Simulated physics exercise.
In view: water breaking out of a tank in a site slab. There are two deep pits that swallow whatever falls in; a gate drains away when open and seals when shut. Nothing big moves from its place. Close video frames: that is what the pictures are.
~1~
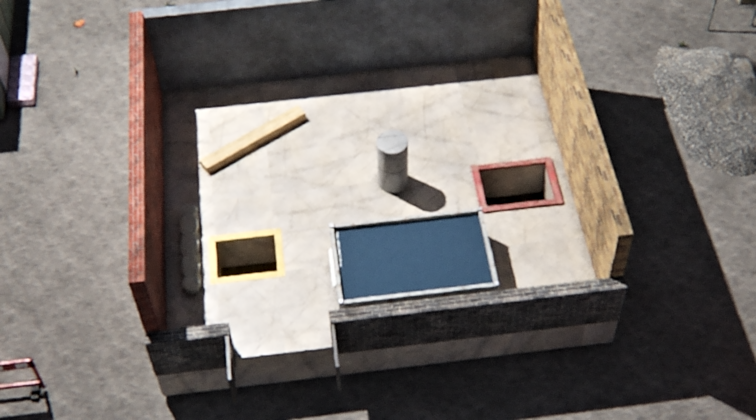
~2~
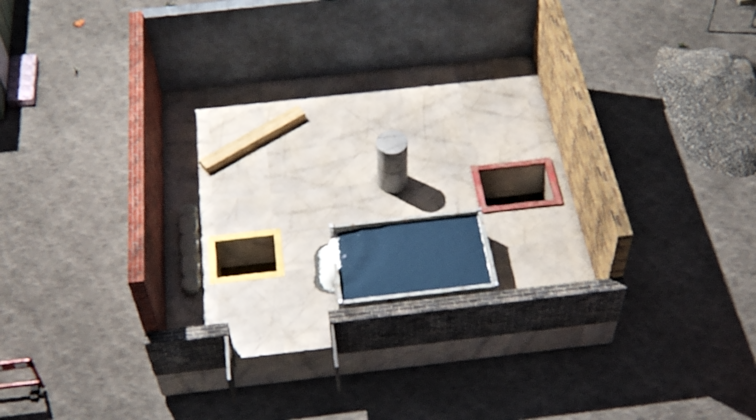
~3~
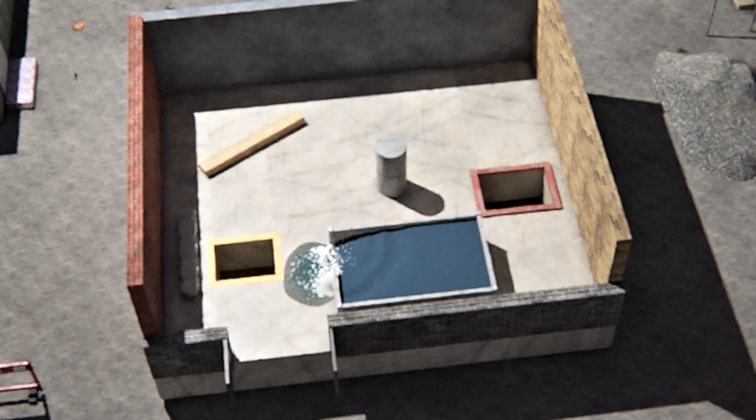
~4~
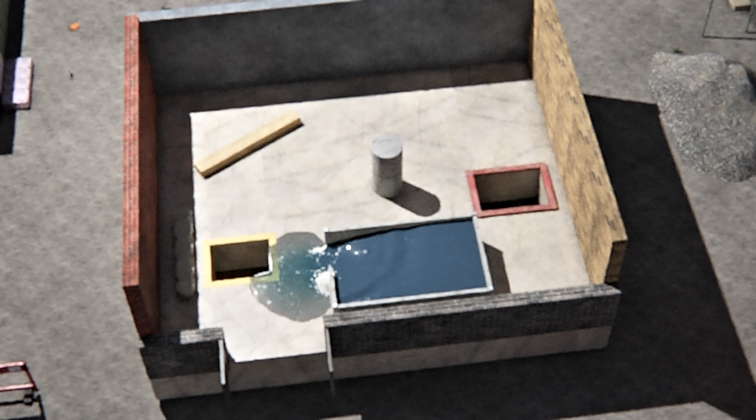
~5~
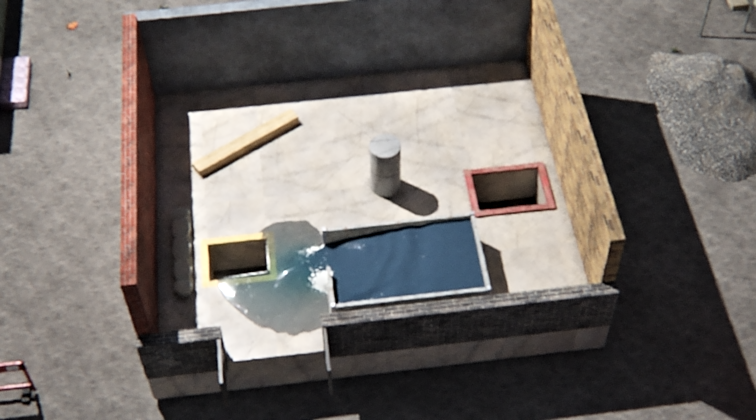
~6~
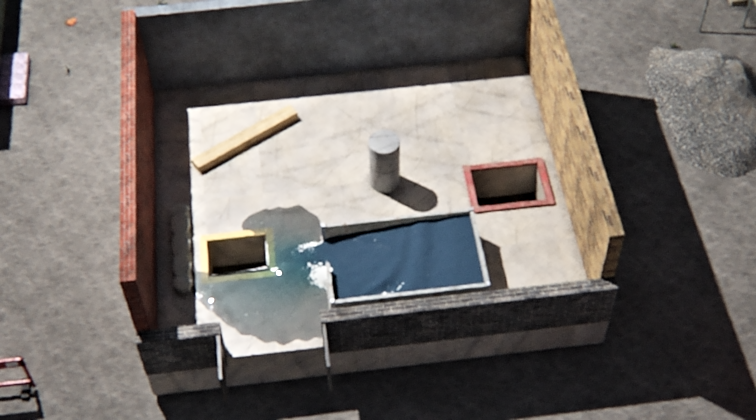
Water breaks out of the left end of a dark blue, pale-rimmed tank on a walled concrete slab, seen from high above in sunlight. A yellow-edged opening lies to the left, a red-edged one to the right, with a grey cylinder and wooden beam behind. The water foams, spreads leftward around the yellow edging and widens toward the front wall, while the view drifts slightly.
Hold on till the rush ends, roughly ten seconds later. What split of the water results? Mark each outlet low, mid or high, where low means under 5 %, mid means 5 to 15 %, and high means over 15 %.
Marks - gate: Mid, yellow pit: High, red pit: Low.
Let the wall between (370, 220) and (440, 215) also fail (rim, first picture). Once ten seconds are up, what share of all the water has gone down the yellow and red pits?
Yellow: 8 percent; red: 8 percent.
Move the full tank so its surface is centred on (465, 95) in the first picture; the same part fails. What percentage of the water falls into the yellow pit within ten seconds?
I'd put the yellow pit at 25 % of the whole.
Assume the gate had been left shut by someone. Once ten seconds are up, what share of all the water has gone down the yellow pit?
Yellow 45 %.
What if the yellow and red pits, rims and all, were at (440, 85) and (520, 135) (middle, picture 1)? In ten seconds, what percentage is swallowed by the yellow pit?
The yellow pit takes 8 per cent.
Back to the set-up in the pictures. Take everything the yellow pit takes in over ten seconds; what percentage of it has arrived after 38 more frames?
It works out at roughly 75 percent of the ten-second total.
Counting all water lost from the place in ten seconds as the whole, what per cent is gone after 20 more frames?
Share gone by then: About 45 %.
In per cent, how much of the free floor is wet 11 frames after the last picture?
About 20 in a hundred.
A moment on, water covers 15 % of the floor; the gate 0 %, the yellow pit 7 %, the red pit 0 %.
Next, water covers 20 % of the floor; the gate 1 %, the yellow pit 14 %, the red pit 0 %.
Then, water covers 25 % of the floor; the gate 2 %, the yellow pit 22 %, the red pit 0 %.
Later, water covers 35 % of the floor; the gate 5 %, the yellow pit 32 %, the red pit 0 %.
In the end, water covers 60 % of the floor; the gate 9 %, the yellow pit 41 %, the red pit 0 %.
